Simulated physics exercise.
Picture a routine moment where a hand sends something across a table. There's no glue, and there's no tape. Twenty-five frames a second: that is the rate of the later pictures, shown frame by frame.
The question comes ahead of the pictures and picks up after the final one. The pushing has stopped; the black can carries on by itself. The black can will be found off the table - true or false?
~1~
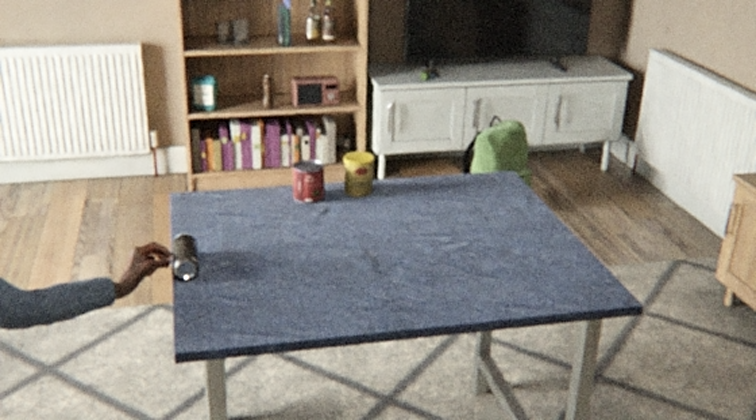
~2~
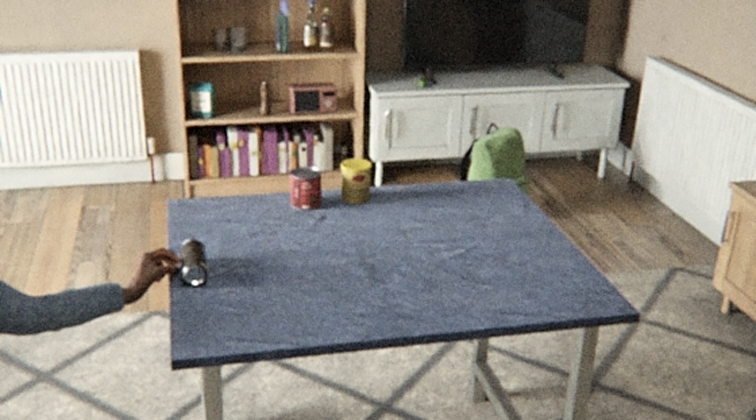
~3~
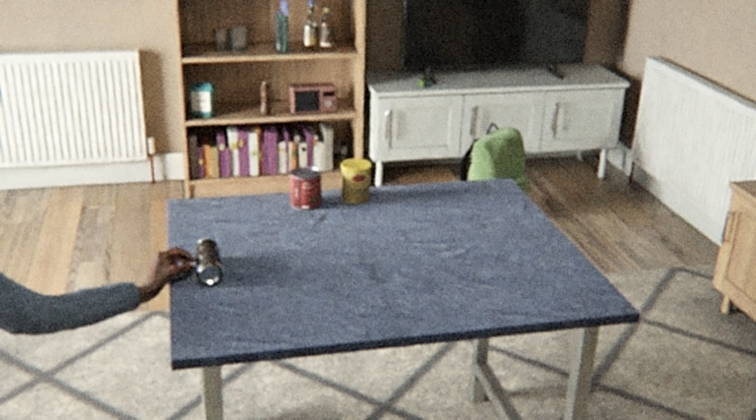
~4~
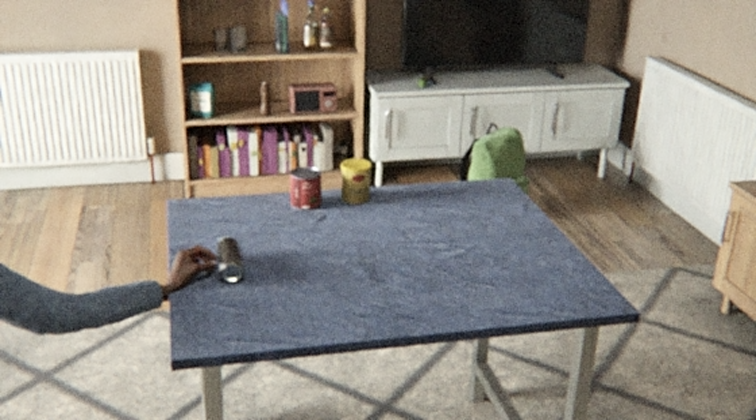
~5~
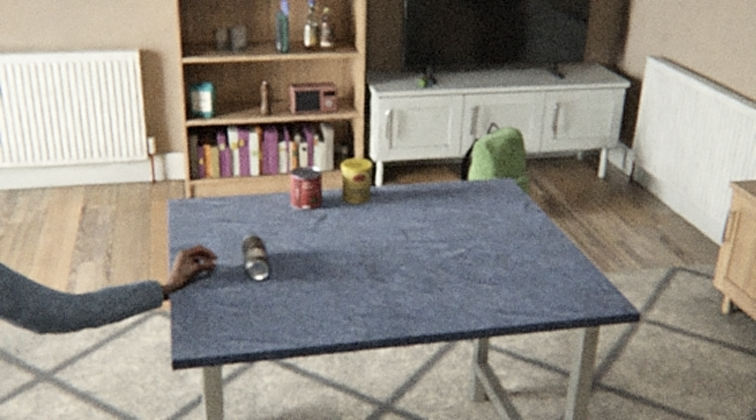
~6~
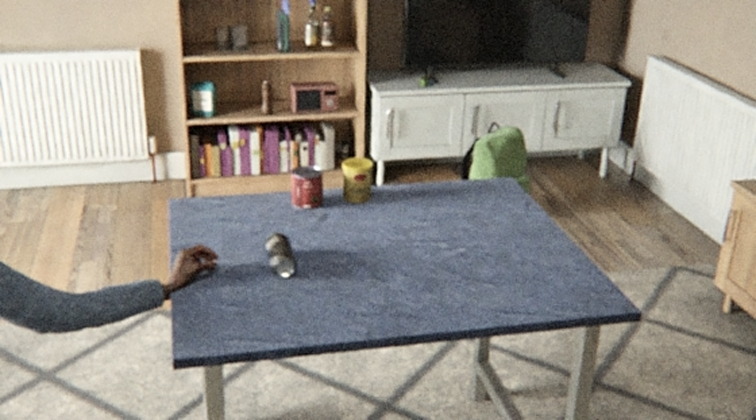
True.
Then, 0.20 s on from there, black can shifted well along near (394, 245).
Then, 0.50 s on from there, black can shifted well along near (537, 233).
Then, 0.70 s on from there, black can now off the table.
Then, 1.00 s on from there, things are still on the move.
In the end, off the table, black can.
